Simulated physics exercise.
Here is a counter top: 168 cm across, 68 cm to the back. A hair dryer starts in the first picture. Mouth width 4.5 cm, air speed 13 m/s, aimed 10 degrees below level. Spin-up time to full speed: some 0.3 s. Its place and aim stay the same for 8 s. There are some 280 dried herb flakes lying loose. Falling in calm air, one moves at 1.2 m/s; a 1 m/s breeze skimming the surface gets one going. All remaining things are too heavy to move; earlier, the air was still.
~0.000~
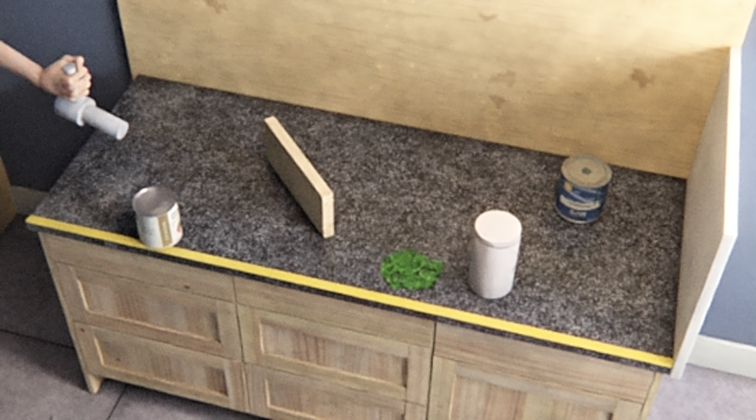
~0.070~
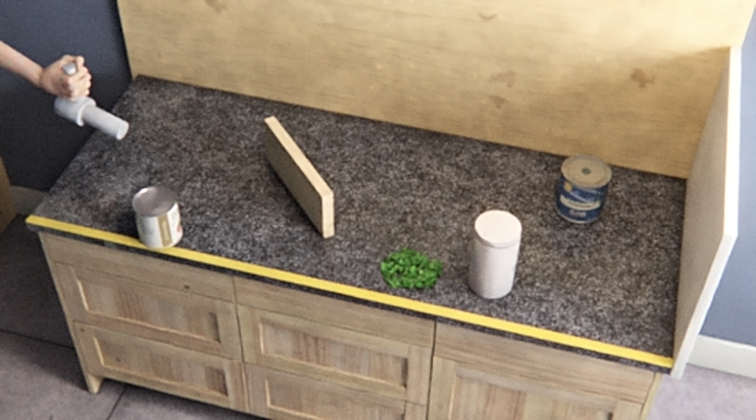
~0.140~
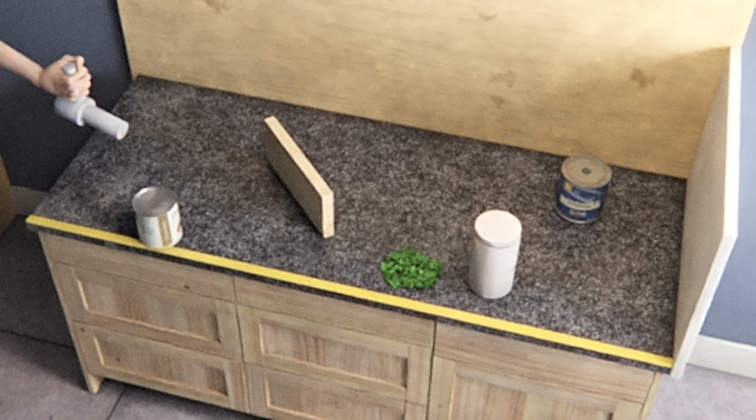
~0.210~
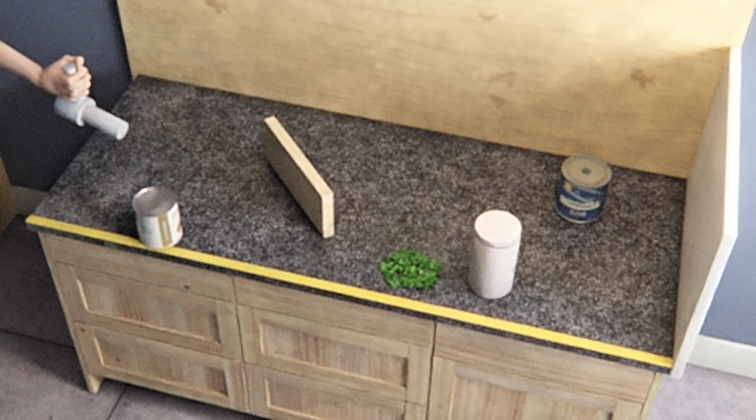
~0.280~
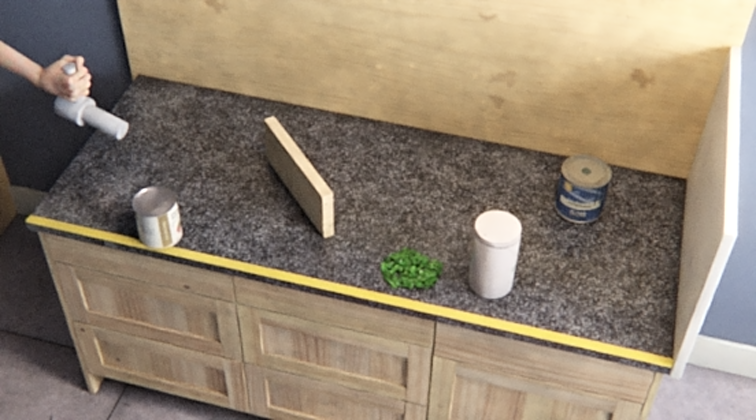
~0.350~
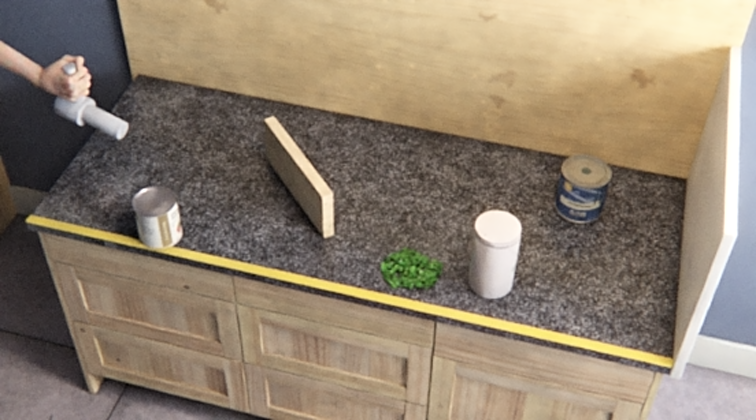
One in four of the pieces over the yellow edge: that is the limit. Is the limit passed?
I'd bet the limit of a quarter at that edge is broken.
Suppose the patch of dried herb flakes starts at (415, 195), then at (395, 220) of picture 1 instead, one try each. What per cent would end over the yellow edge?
Roughly 0 %, then 0 %.
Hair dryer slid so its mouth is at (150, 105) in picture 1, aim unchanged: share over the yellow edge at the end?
Near 5 per cent.
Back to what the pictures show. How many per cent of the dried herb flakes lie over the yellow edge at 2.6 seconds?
Roughly 60 per cent.
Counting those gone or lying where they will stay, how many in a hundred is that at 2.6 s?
Some 60 per cent.
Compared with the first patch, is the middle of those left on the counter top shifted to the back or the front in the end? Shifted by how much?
It moves toward the far edge, close to 5 cm.
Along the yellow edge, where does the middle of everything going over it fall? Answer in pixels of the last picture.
Near (527, 335).
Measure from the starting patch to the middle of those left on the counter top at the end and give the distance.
About 10 centimetres.
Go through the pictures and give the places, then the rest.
The middle of the dried herb flakes is near (412, 271), none has stirred yet and the mouth of the hair dryer is at (123, 131), in the first picture.
The middle of the dried herb flakes is near (410, 270), none has stirred yet and the yellow edge is centred on (329, 290), in the second picture.
The middle of the dried herb flakes is near (410, 270), none has stirred yet, the top of a jar is at (498, 226) and the top of a board is at (297, 155), in the third picture.
The middle of the dried herb flakes is near (410, 270) and none has stirred yet, in the fourth picture.
The middle of the dried herb flakes is near (410, 270) and none has stirred yet, in the fifth picture.
The middle of the dried herb flakes is near (410, 270) and none has stirred yet, in the sixth picture.
After 1.6 s, 46 % are over the yellow edge; the middle of those still in play is near (439, 272); 36 % have settled or left.
After 2.6 s, 59 % are over the yellow edge; the middle of those still in play is near (443, 273); 60 % have settled or left.
After 4.4 s, 65 % are over the yellow edge; the middle of those still in play is near (450, 270); 70 % have settled or left.
After 8.0 s, at the end, 67 % are over the yellow edge; the middle of those still in play is near (450, 270).
